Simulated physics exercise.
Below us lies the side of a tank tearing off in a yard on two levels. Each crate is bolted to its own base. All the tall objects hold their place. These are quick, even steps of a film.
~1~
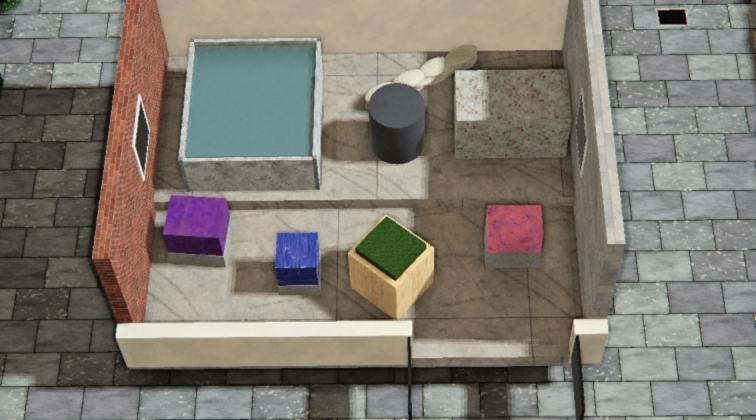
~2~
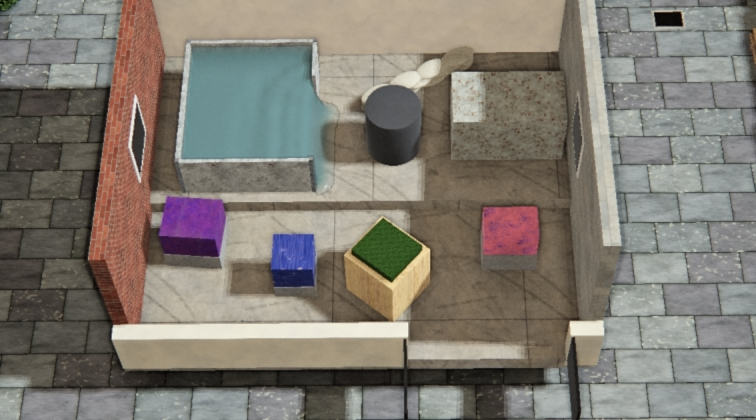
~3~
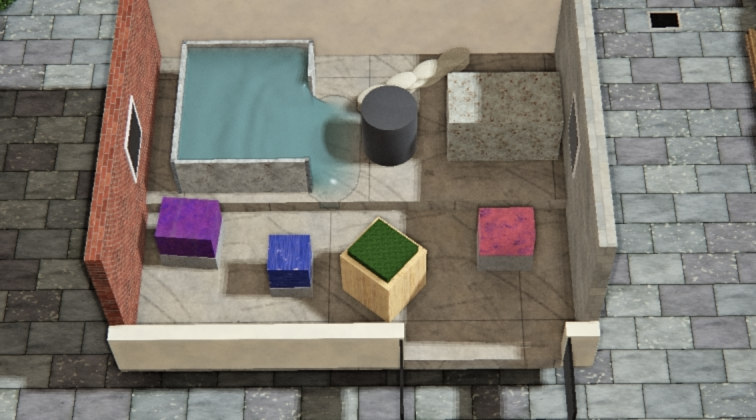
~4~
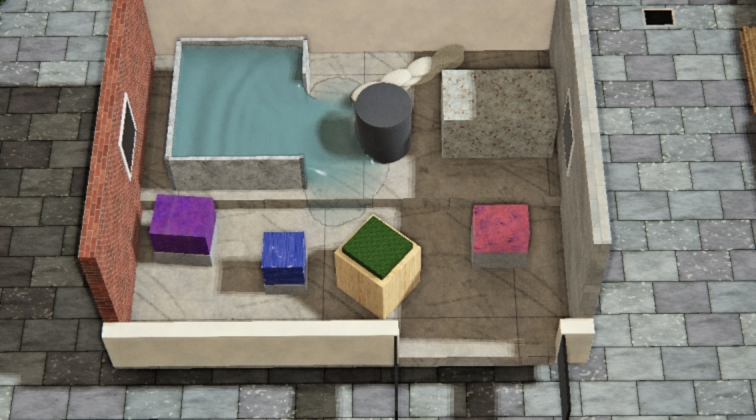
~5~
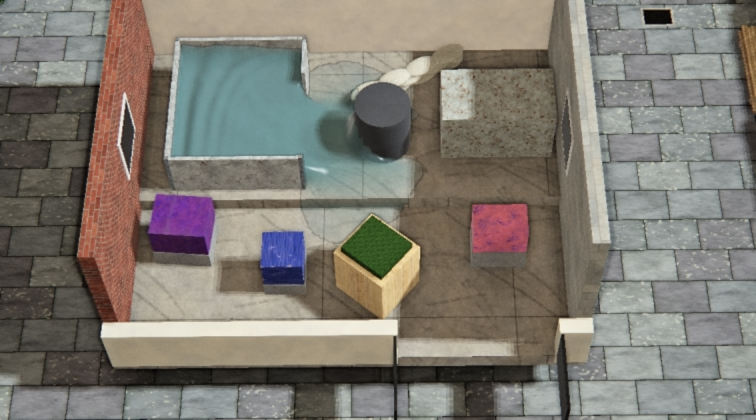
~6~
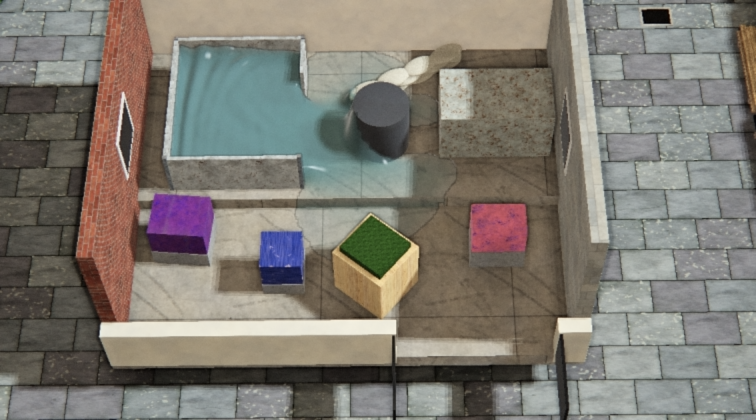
In a walled yard on two levels, the right side of a water-filled tank gives way, and water pours through the gap, spreads around a dark cylinder, then runs over the step toward the lower level's colored blocks.
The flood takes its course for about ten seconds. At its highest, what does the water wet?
One by one: The pink crate stays dry; the purple crate stays dry; the blue crate stays dry.
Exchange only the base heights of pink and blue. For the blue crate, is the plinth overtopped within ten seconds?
Then: The blue crate stays dry.
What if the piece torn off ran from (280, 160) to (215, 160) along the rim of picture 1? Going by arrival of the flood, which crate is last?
Last comes the pink one.
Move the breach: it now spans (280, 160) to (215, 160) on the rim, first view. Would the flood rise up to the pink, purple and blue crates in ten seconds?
Then: The pink one escapes it, the purple one gets wet, the blue one is soaked.
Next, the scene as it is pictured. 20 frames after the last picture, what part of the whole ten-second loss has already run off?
Near 25 in a hundred.
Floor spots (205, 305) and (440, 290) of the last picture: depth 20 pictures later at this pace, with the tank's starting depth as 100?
About 2 and 10 per cent.
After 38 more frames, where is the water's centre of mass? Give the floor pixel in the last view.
Around (339, 164).
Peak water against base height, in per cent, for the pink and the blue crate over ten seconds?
Near 70 and 70 in a hundred.
A moment on, water covers 45 % of the floor; the pink crate water round its plinth, the purple crate not reached, the blue crate water round its plinth.
Next, water covers 65 % of the floor; the pink crate water round its plinth, the purple crate not reached, the blue crate water round its plinth.
Then, water covers 80 % of the floor; the pink crate water round its plinth, the purple crate not reached, the blue crate water round its plinth.
Later, water covers 95 % of the floor; the pink crate water round its plinth, the purple crate water round its plinth, the blue crate water round its plinth.
In the end, water covers 95 % of the floor; the pink crate stayed above the water, the purple crate stayed above the water, the blue crate stayed above the water.
